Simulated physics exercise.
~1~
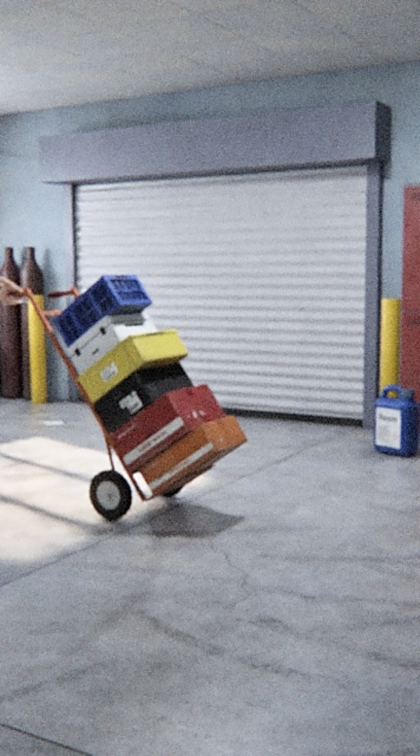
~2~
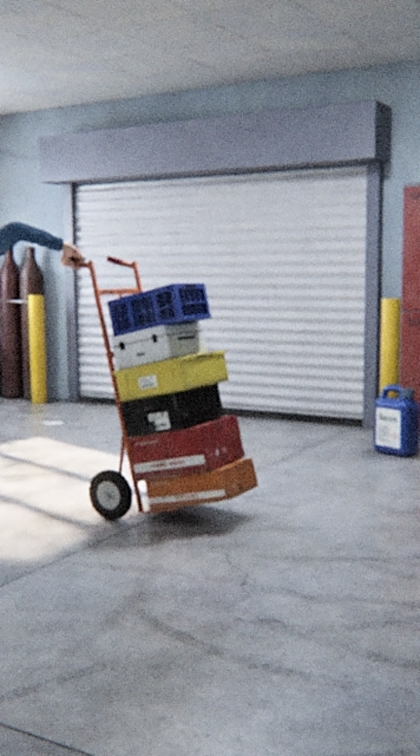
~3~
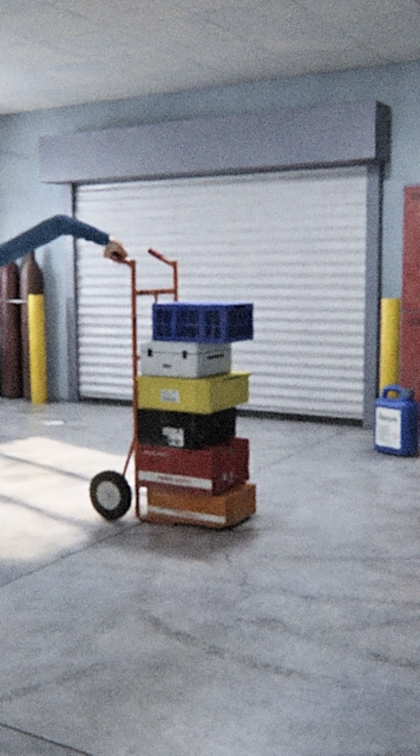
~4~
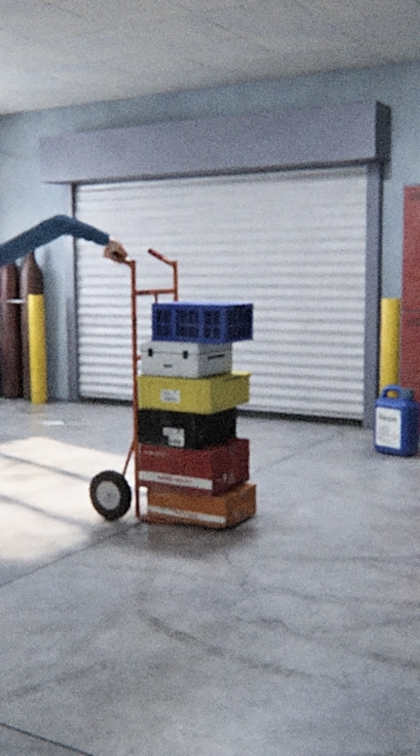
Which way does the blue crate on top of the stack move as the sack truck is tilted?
The blue crate moves to the right as the truck comes upright, then stays still on top of the stack.
In a garage with a roller door, a hand tilting a loaded sack truck upright, its stacked boxes and crates staying in place.
